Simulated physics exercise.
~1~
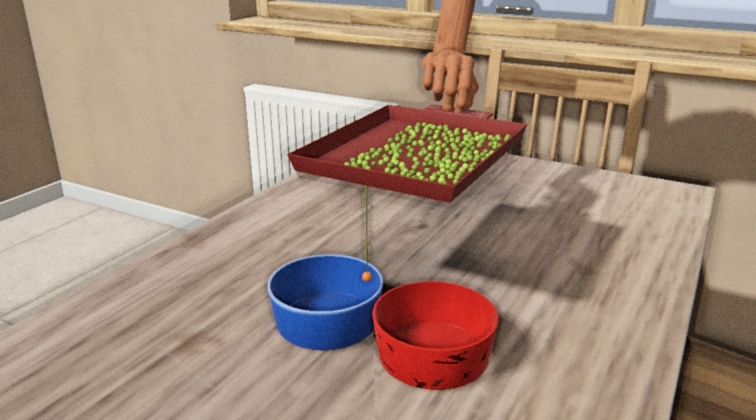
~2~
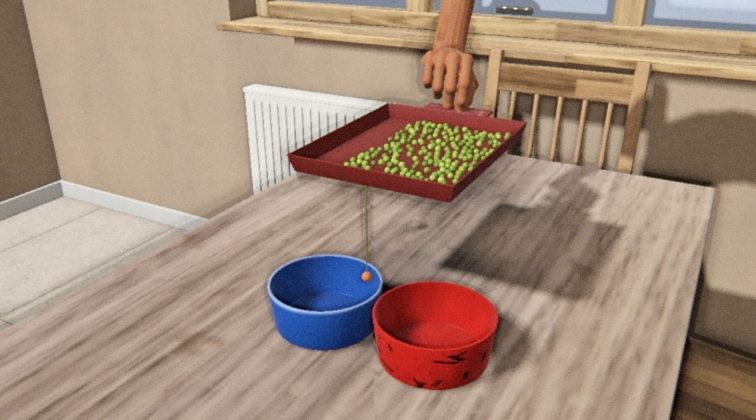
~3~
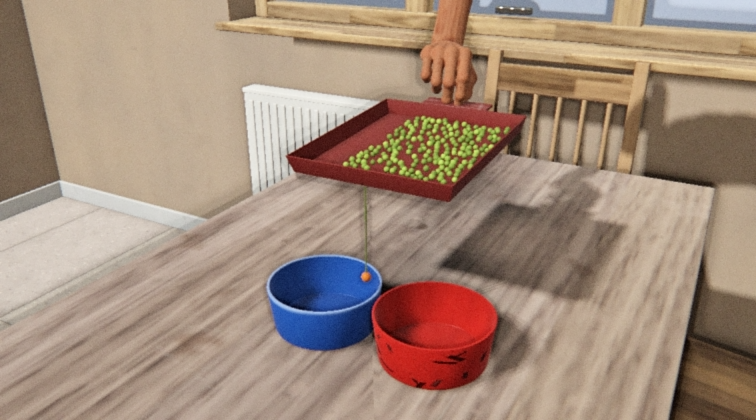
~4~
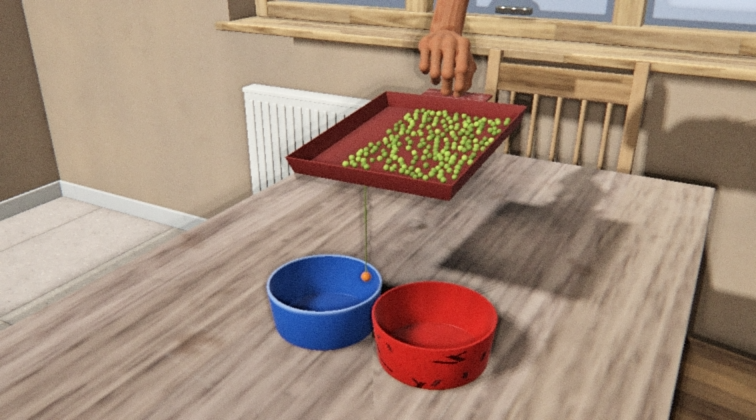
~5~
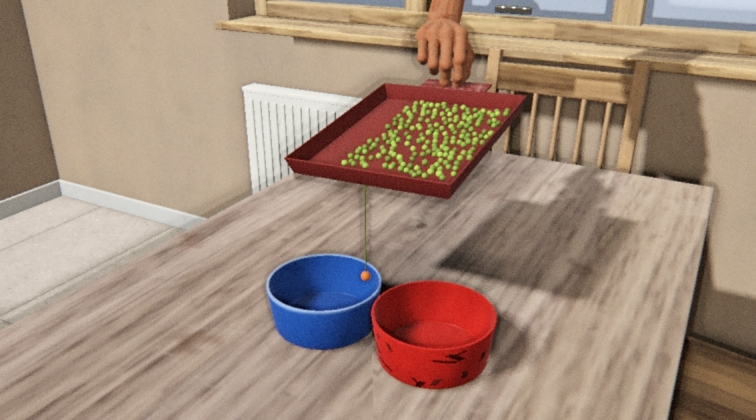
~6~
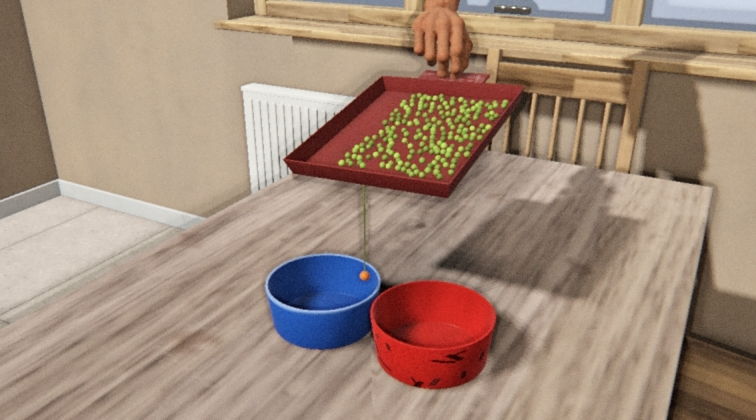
A hand gradually raises the back of a red tray of peas above two bowls.
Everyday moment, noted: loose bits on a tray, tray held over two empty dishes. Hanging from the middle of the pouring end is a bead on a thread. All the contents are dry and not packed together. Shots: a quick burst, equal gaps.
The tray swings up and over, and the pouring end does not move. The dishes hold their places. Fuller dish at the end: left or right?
The fuller one at the end is the dish on the left, no doubt.
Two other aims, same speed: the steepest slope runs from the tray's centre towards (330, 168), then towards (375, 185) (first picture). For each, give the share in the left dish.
The share is 100 per cent in the first and 20 per cent in the second.
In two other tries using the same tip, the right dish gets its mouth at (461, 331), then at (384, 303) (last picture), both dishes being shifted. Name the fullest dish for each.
The first time it's the left-side dish, the second time it's the left-side dish.
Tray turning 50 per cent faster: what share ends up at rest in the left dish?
That comes out at roughly 80 per cent.
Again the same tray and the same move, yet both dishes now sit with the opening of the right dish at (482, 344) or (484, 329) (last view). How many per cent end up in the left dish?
40 %, 40 %.
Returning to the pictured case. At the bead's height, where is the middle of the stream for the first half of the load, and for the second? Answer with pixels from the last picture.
The opening part goes through (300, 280); what follows goes through (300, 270).
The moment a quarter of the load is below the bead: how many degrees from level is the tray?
Near 90 degrees.
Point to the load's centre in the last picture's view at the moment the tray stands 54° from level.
Somewhere near pixel (353, 170).
Soon after the last picture, tray tipped steeply; nearly all on the tray; a stray few in the air.
A little later, tray tipped right over; about half on the tray; about a quarter in the left dish; a stray few outside both; about a third in the air.
Later still, tray tipped past a quarter turn; most in the left dish; a small part outside both.
At rest, tray tipped past a quarter turn; none in the right dish; most in the left dish; a small part outside both.
